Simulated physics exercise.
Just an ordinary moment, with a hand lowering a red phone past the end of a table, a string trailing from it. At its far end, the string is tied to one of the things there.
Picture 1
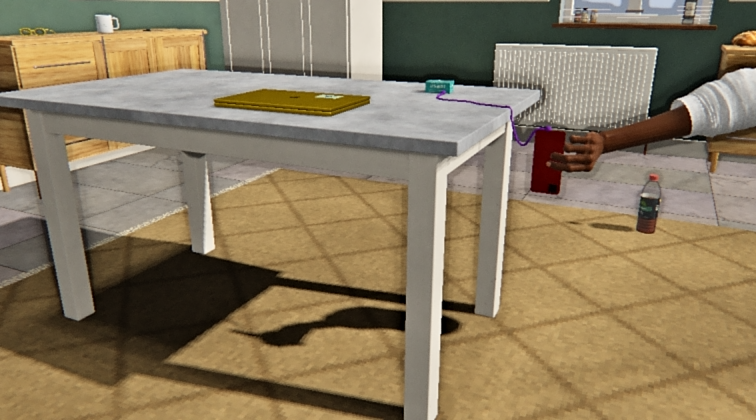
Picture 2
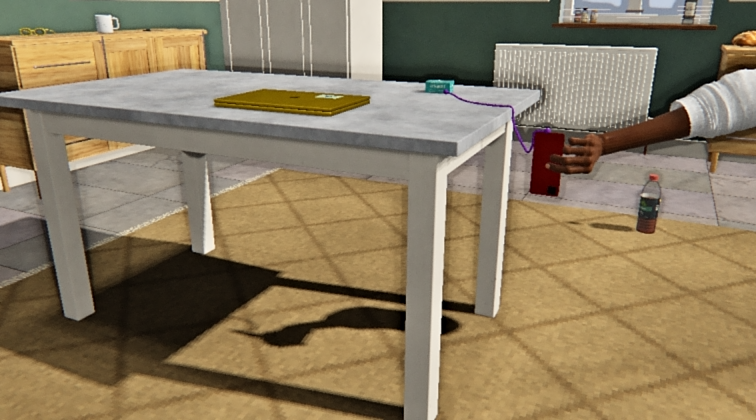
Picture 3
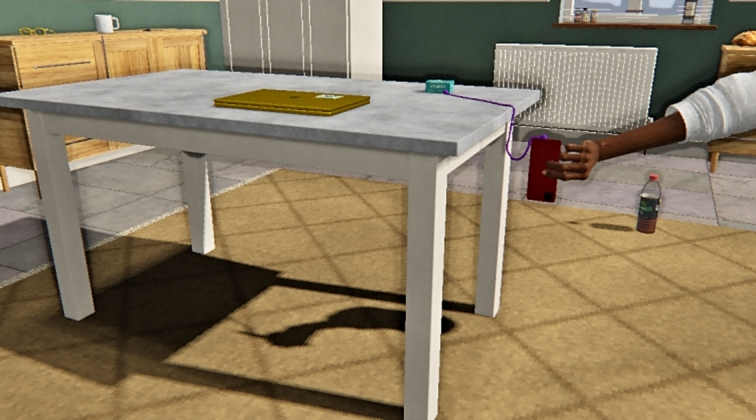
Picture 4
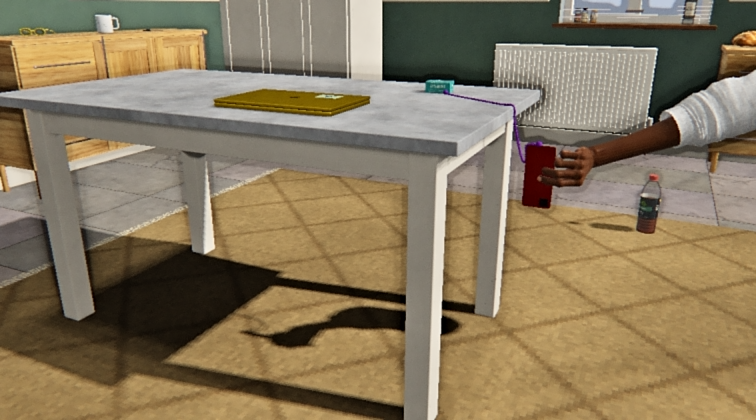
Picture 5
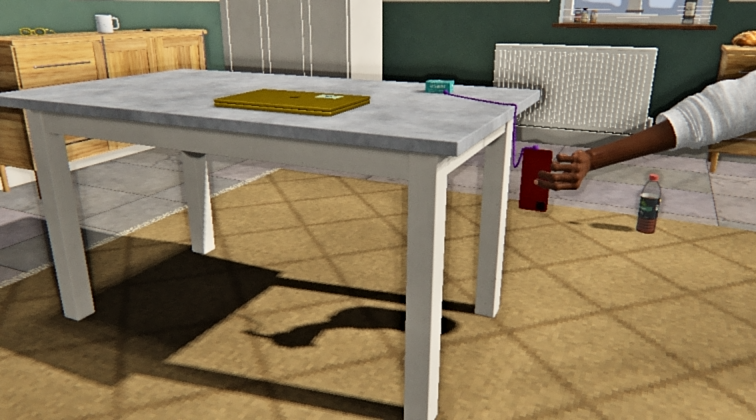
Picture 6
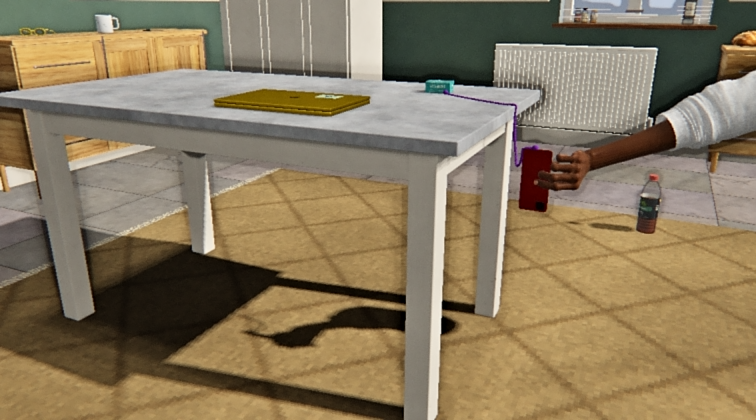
In a kitchen with green walls and a tiled floor, a still camera looks slightly down at a grey-topped table with white legs standing on a tan rug. A yellow laptop and a small turquoise box rest on top, with a dark bottle beyond to the right. An arm at the right lowers a red phone slightly beside the table edge, its purple string running to the box.
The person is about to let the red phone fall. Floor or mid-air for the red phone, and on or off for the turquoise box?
The red phone ends on the ground; the turquoise box goes too.
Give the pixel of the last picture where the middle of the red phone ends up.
Roughly at (497, 348).
Then, 0.40 s on from there, phone off the ground near (511, 319); laptop in place; box tugged along near (510, 93).
Then, 0.76 s on from there, phone on the floor near (497, 348); laptop in place; box down on the floor.
In the end, phone on the floor near (497, 348); laptop in place; box down on the floor. The red phone lands on the floor and the turquoise box follows it down.
